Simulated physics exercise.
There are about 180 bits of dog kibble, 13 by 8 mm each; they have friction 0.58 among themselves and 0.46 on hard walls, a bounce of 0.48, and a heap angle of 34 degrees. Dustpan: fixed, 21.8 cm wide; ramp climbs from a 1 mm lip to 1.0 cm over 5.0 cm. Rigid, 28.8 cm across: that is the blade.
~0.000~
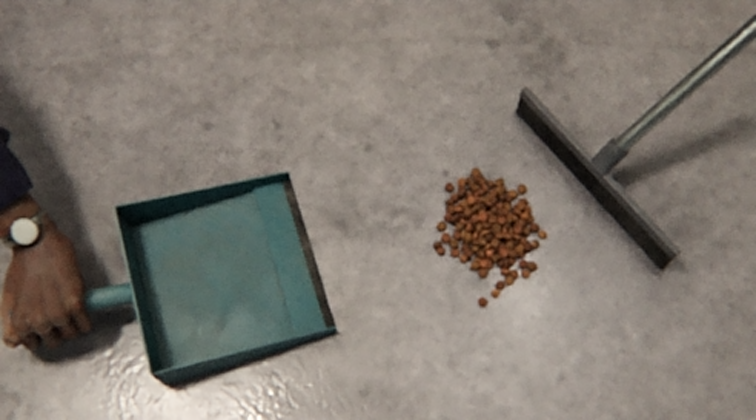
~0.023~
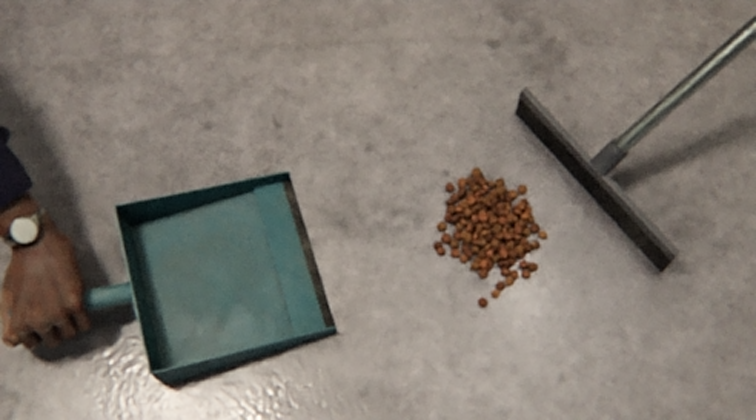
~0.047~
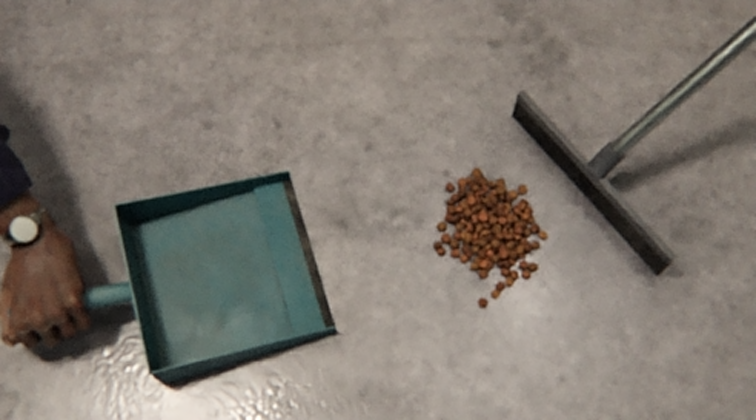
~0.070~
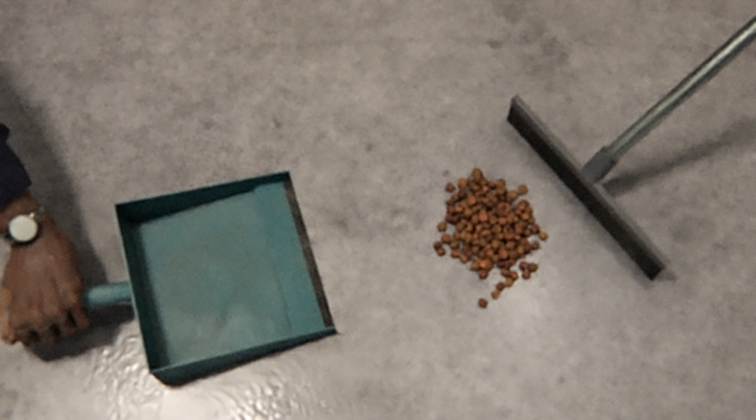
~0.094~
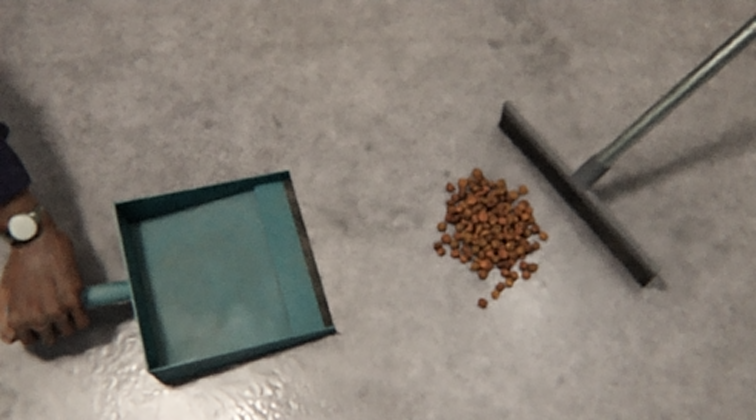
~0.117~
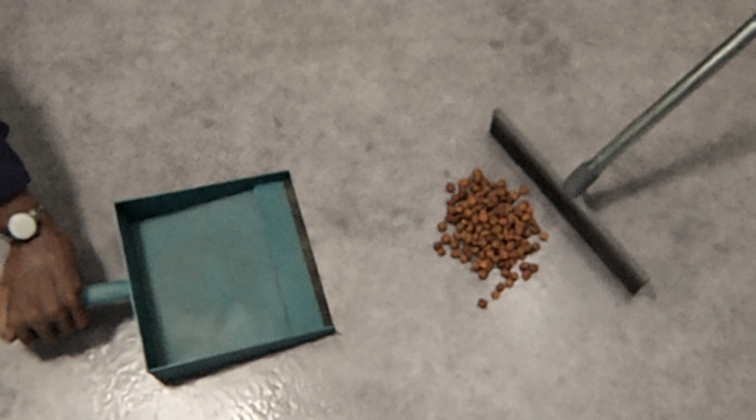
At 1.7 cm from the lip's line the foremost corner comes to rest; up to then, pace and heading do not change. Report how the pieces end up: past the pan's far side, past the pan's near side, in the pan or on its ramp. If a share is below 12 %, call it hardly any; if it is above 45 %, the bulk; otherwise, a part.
Past the pan's far side: Hardly any. Past the pan's near side: The bulk. In the pan or on its ramp: A part.
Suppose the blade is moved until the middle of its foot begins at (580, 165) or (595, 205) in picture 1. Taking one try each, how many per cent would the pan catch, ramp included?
Around 10 percent, then around 15 percent.
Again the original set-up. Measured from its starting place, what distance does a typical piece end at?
The figure is about 24 cm.
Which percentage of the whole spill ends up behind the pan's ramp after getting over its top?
Roughly 5 percent.
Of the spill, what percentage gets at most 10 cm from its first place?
Around 0 per cent, give or take.
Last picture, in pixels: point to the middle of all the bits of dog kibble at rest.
Centre at rest, approx.: (347, 328) px.
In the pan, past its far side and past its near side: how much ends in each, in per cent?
Far side 0, near side 50, pan 15.
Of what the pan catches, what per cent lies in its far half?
Something like 10 in a hundred.
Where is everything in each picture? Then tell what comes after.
Blade from (674, 254) to (525, 94), moved 0.0 cm, 0 of the pieces shifted so far; middle of the pieces at (489, 224); pan at (216, 282), in the first frame.
Blade from (673, 255) to (524, 95), moved 0.2 cm, 0 of the pieces shifted so far; middle of the pieces at (489, 224), in the second frame.
Blade from (670, 259) to (521, 98), moved 0.8 cm, 0 of the pieces shifted so far; middle of the pieces at (489, 224), in the third frame.
Blade from (664, 264) to (515, 102), moved 1.9 cm, 0 of the pieces shifted so far; middle of the pieces at (489, 225), in the fourth frame.
Blade from (655, 272) to (507, 108), moved 3.4 cm, 0 of the pieces shifted so far; middle of the pieces at (489, 225), in the fifth frame.
Blade from (644, 280) to (497, 115), moved 5.1 cm, 0 of the pieces shifted so far; middle of the pieces at (490, 225); pan at (214, 280). Its pace works out near 0.77 m/s, heading 18 degrees towards the viewer's side, in the sixth frame.
After 0.30 s, middle of the blade 19 cm from the lip; 0 % over the lip, far side 0 %, near side 20 %.
After 0.42 s, middle of the blade 10 cm from the lip; 0 % over the lip, far side 0 %, near side 40 %.
After 0.67 s, middle of the blade 6 cm from the lip; 15 % over the lip, far side 0 %, near side 50 %.
In the end, at 1.2 s, far side 0 %, near side 50 %, pan 15 %, in front of the lip or behind the blade 30 %.
